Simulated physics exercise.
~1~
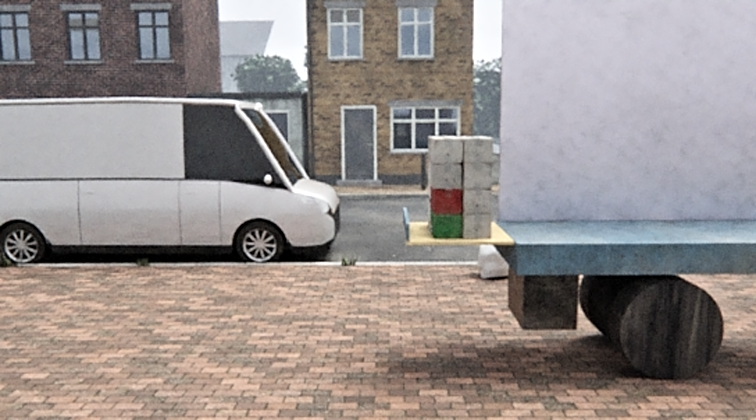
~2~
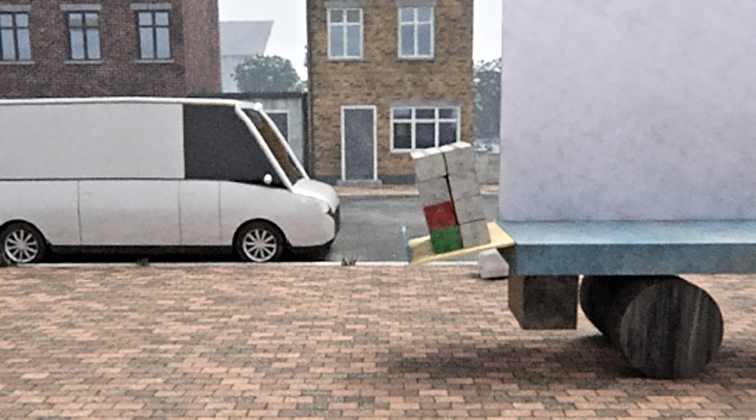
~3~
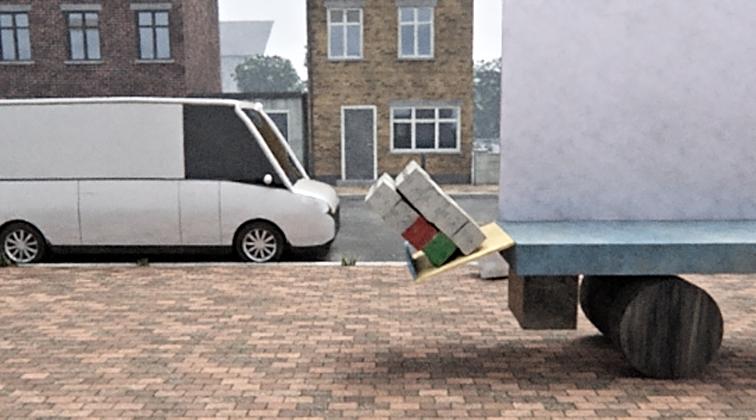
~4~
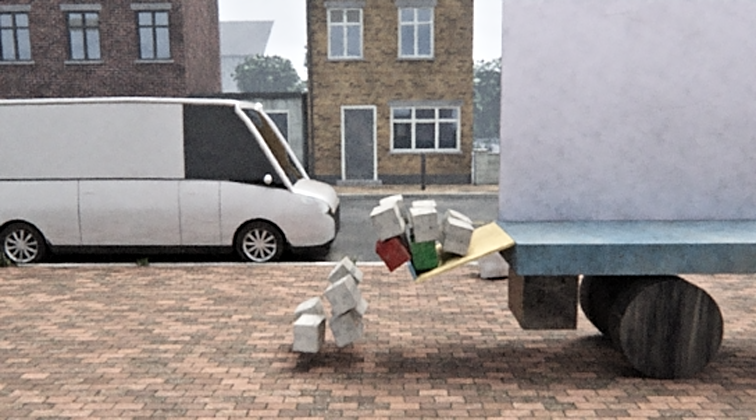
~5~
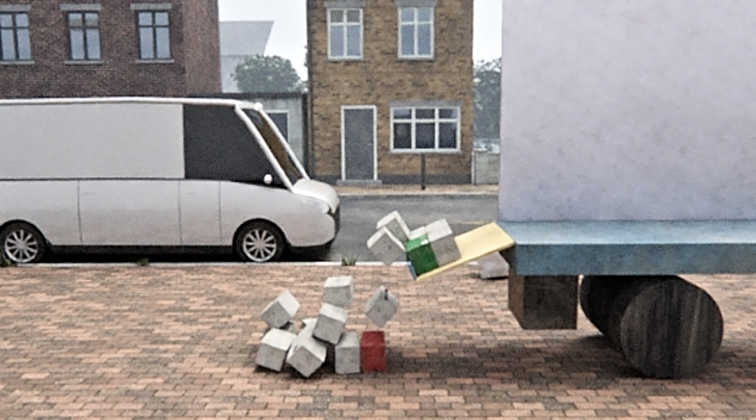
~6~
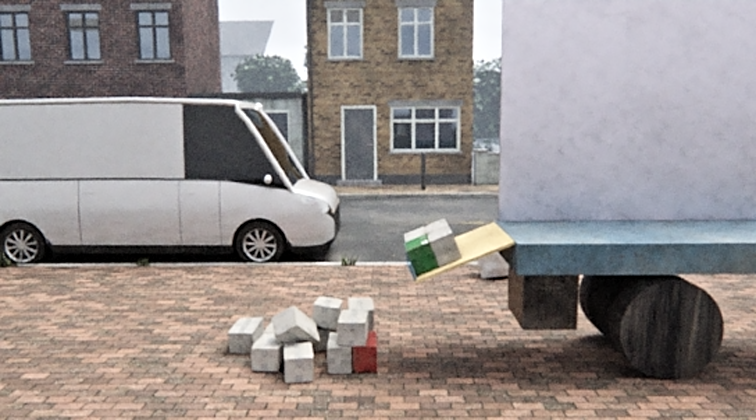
On a brick-paved street, a lorry's tail lift tilts down and most stacked parcels tumble off.
